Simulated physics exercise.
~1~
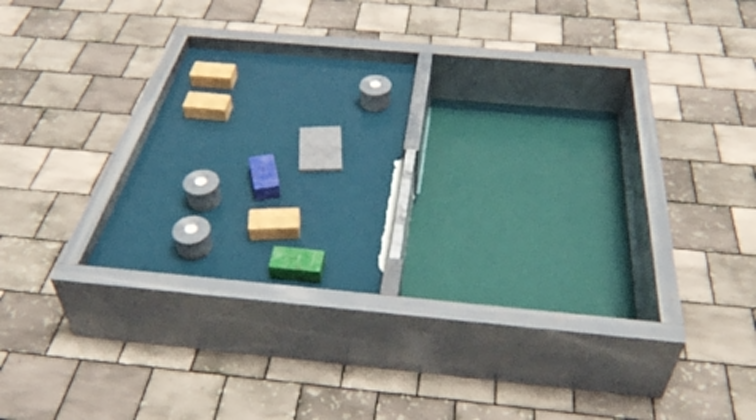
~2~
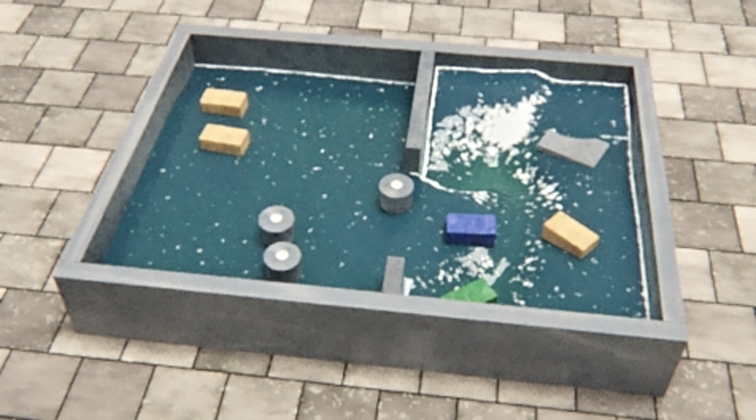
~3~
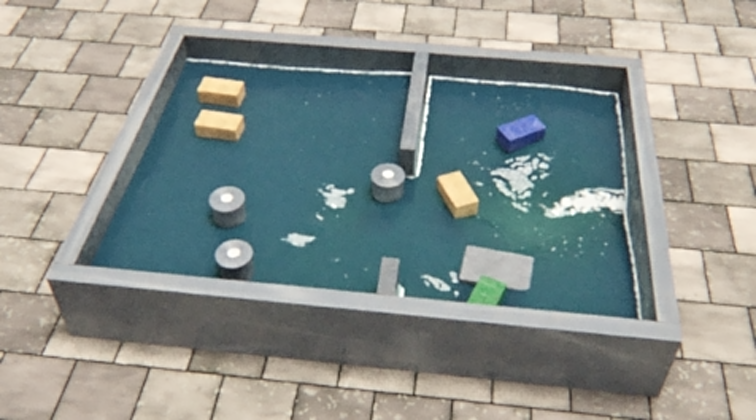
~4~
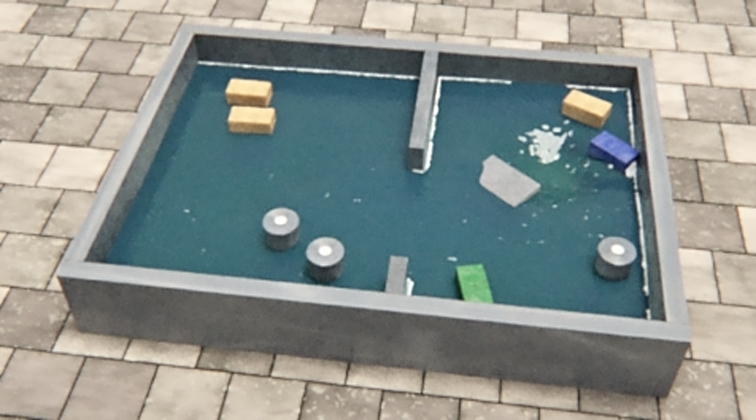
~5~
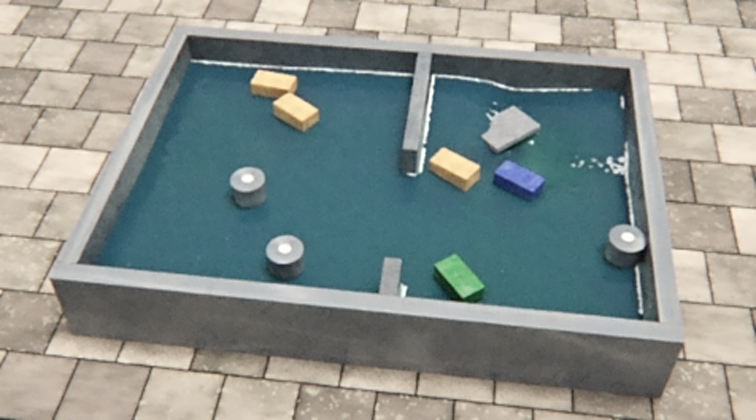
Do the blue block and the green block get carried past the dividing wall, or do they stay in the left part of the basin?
Both the blue block and the green block are carried past the dividing wall, and they are floating in the right part at the end.
